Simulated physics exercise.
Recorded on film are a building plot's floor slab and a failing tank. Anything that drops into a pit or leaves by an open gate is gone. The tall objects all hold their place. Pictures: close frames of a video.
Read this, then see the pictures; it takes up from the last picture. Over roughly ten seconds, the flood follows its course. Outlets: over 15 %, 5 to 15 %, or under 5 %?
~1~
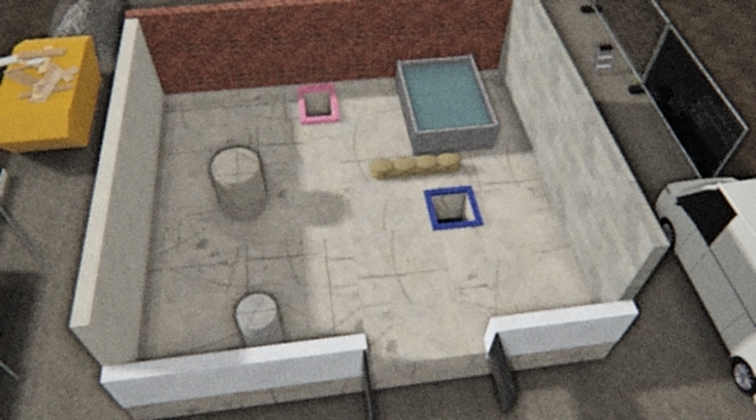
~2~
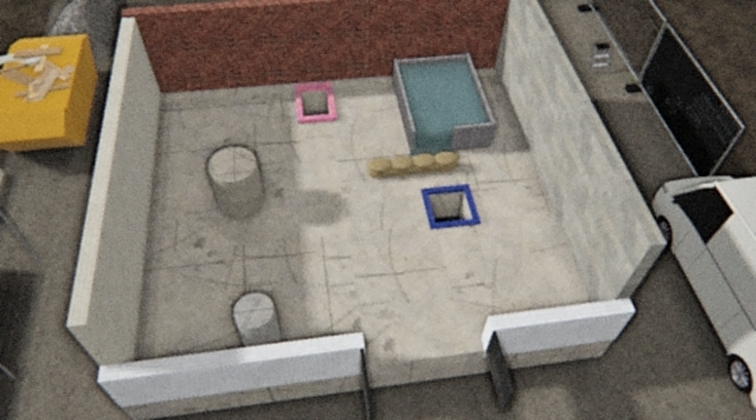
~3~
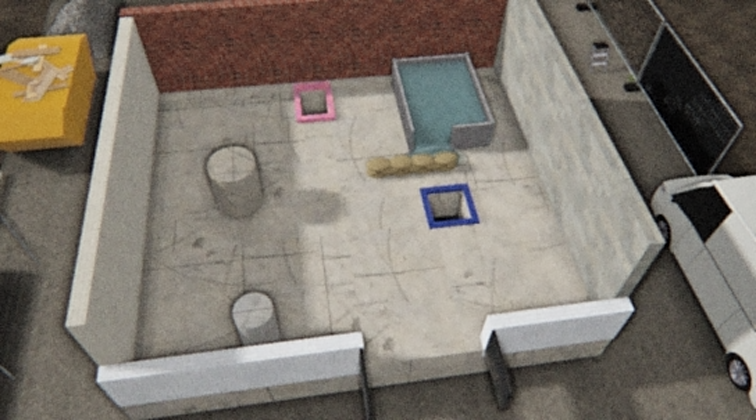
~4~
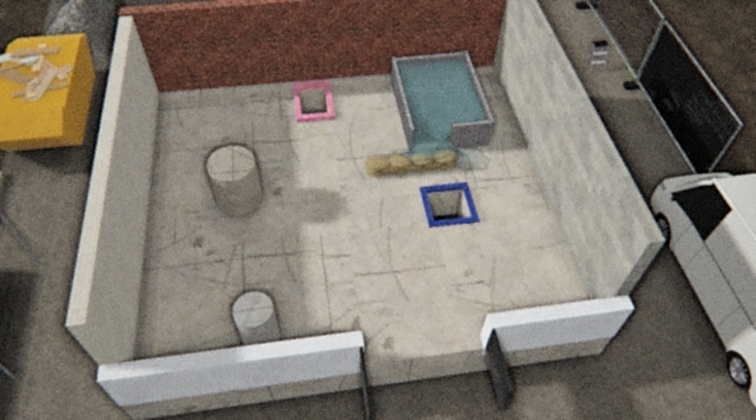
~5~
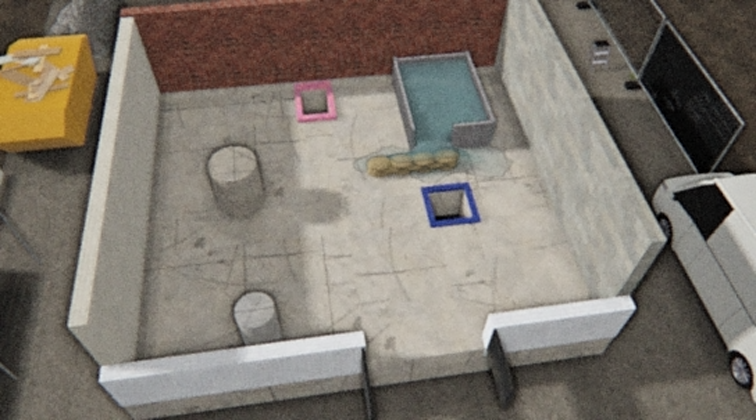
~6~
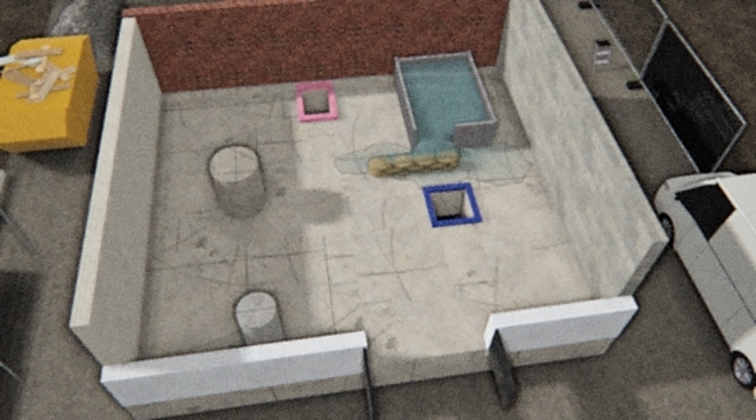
The gate ends up low - beneath five per cent, the pink pit ends up low - beneath five per cent, the blue pit ends up low - beneath five per cent.
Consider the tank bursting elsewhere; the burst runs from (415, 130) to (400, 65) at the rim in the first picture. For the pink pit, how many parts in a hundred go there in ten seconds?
Pink: About 20 %.
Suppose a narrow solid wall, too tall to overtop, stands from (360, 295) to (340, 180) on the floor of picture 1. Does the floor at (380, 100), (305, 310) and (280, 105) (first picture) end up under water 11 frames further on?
Going spot by spot: High and dry, then high and dry, then high and dry.
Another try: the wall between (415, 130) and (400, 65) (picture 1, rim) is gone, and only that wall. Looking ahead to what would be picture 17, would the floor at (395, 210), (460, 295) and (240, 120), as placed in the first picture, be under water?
Result, in sequence: Untouched by the flood; untouched by the flood; inundated.
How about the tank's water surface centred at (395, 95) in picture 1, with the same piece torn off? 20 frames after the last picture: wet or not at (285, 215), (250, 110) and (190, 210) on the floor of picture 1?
Soaked - unflooded - unflooded.
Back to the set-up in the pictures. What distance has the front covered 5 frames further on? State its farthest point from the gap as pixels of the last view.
The front tops out at about (280, 144).
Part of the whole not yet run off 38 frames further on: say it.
About 98 per cent.
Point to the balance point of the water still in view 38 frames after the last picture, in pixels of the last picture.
It's close to (410, 147).
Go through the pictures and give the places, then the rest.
In the first picture, still water in the open tank at (445, 95).
In the second picture, water pours out at (433, 143) and has run to (452, 159).
In the third picture, water pours out at (431, 144) and has run to (400, 163).
In the fourth picture, water pours out at (431, 143) and has run to (380, 164).
In the fifth picture, water pours out at (432, 142) and has run to (361, 166).
In the sixth picture, the front is at (524, 168), out from the gap at (434, 142).
A moment on, water covers 15 % of the floor; the gate 0 %, the pink pit 0 %, the blue pit 1 %.
Next, water covers 30 % of the floor; the gate 0 %, the pink pit 0 %, the blue pit 2 %.
Then, water covers 40 % of the floor; the gate 0 %, the pink pit 0 %, the blue pit 2 %.
Later, water covers 55 % of the floor; the gate 0 %, the pink pit 0 %, the blue pit 2 %.
In the end, water covers 80 % of the floor; the gate 2 %, the pink pit 0 %, the blue pit 2 %.
